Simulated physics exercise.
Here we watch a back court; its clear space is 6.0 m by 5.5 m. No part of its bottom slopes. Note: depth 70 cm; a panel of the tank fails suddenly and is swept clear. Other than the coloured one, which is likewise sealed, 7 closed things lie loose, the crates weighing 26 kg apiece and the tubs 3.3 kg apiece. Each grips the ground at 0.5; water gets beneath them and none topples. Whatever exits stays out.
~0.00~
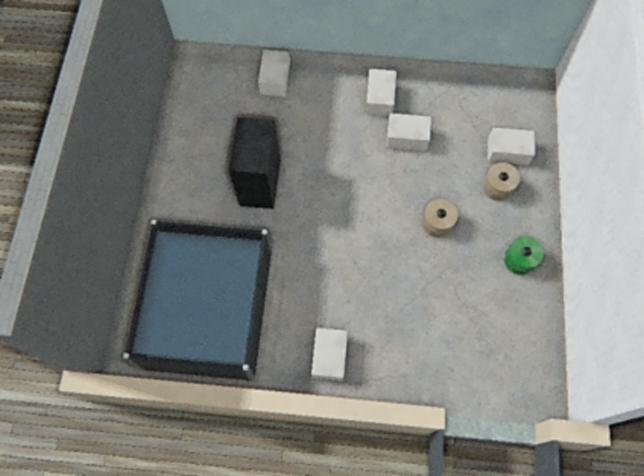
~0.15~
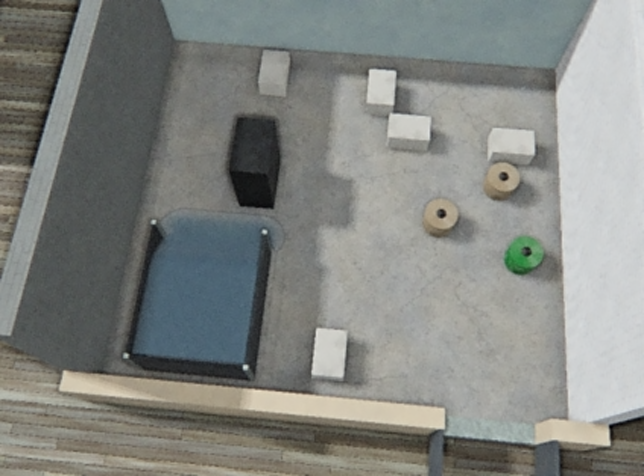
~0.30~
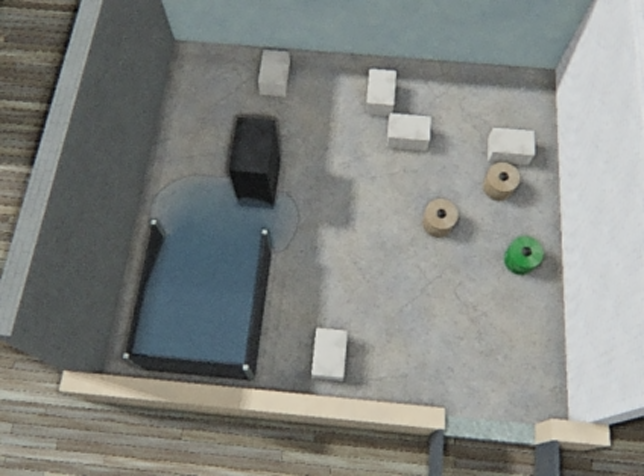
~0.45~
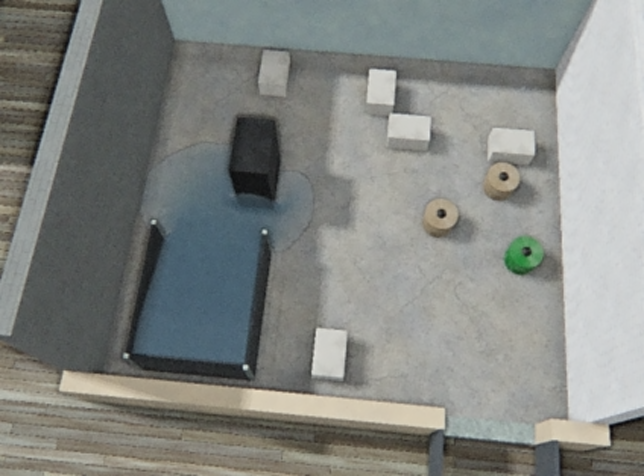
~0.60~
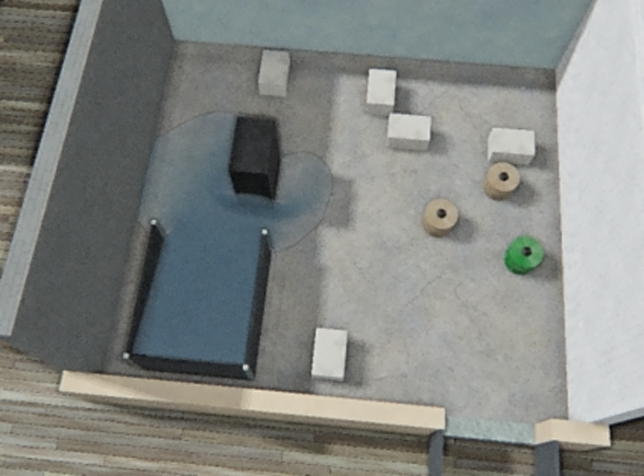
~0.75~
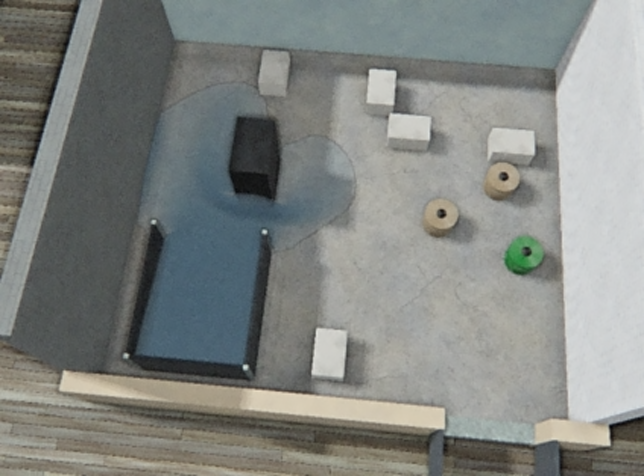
Water spread out of a dark-framed blue tank across the grey floor of a walled yard, flowing around a black block toward the back, while the green tub and the other scattered objects stayed put.
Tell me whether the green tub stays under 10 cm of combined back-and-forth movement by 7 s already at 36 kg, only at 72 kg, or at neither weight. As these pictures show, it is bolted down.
I reckon it stays put even when lighter.
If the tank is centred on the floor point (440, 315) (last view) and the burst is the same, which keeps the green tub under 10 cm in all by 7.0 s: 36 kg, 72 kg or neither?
In that case the lighter mass suffices.
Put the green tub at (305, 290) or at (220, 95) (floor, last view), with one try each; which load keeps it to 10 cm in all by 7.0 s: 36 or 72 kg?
Light one suffices, then heavy one only.
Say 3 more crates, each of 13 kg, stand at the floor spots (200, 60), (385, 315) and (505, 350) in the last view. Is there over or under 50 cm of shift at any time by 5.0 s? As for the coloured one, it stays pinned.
One after another they come out beyond the mark, within the mark, within the mark.
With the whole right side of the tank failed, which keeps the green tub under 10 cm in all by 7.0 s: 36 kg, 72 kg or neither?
Result: Greater mass required.
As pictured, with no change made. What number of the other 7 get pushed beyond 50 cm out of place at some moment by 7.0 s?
I get 5.
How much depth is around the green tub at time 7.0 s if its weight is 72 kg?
Close to 7 cm deep.
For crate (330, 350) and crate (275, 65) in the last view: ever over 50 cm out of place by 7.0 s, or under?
Taking them as listed: Not beyond and beyond.
After 1.4 s the green tub would be 0 cm from its start with 36 kg and 0 cm from its start with 72 kg; 0 cm of water round it then.
After 3.1 s the green tub would be 0 cm from its start with 36 kg and 0 cm from its start with 72 kg; 3 cm of water round it then.
After 4.9 s the green tub would be 0 cm from its start with 36 kg and 0 cm from its start with 72 kg; 5 cm of water round it then.
After 7.0 s the green tub would be 0 cm from its start with 36 kg and 0 cm from its start with 72 kg; 7 cm of water round it then.
